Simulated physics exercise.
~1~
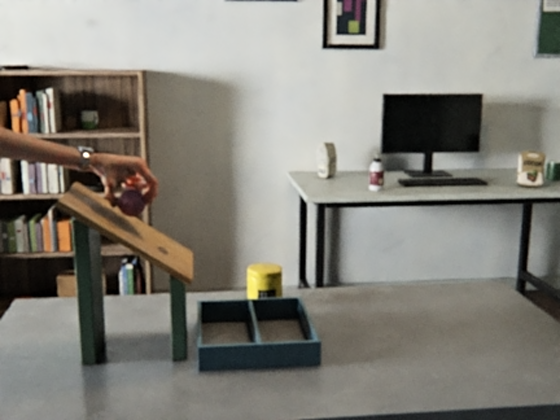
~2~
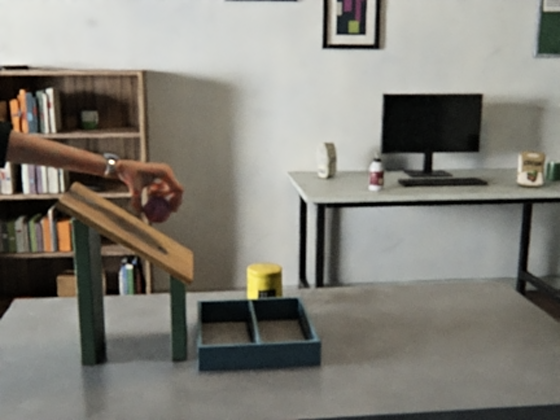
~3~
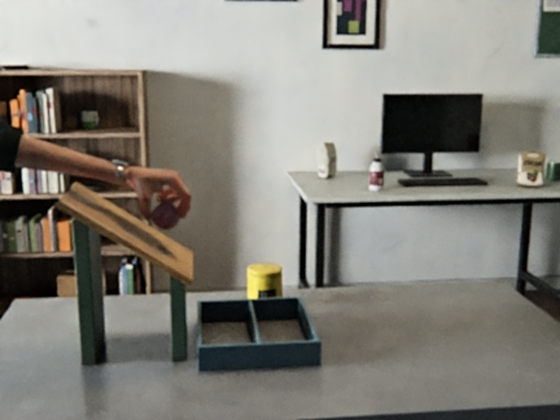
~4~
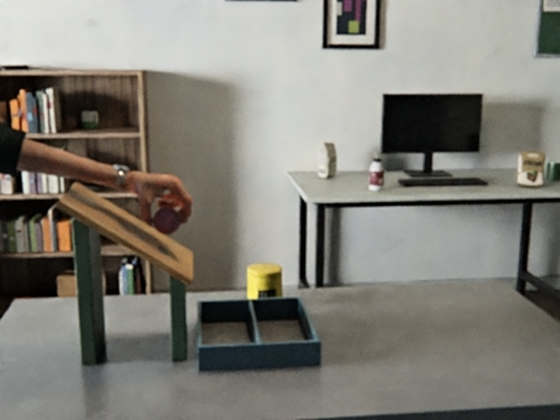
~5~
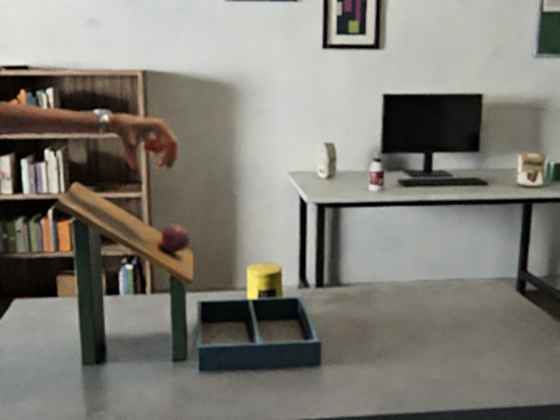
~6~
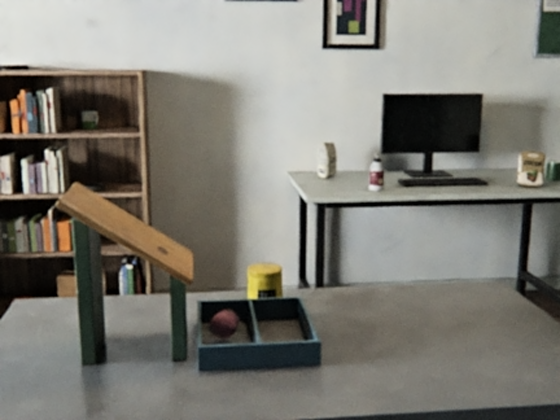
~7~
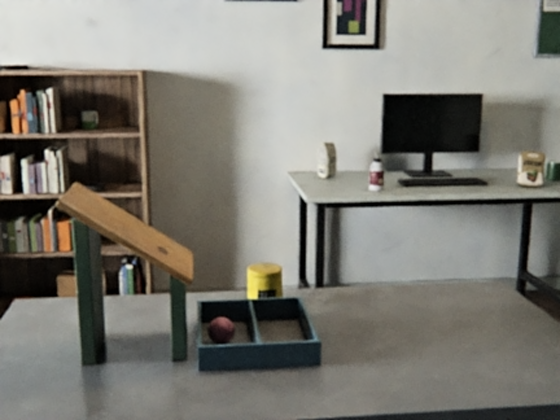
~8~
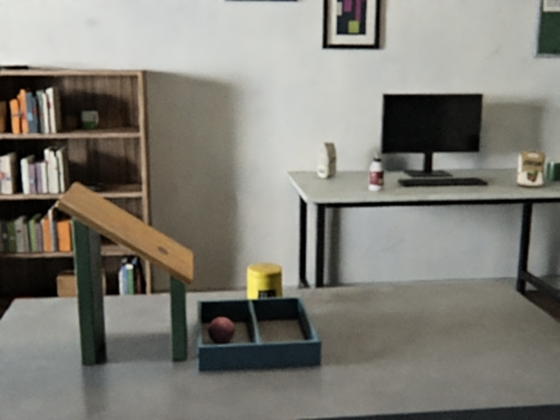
A hand held a dark pinkish ball over a sloping wooden board, moved it a little lower, then let go and drew back. The ball went down the board and ended up in the nearer bay of the blue tray, beside a yellow jar.
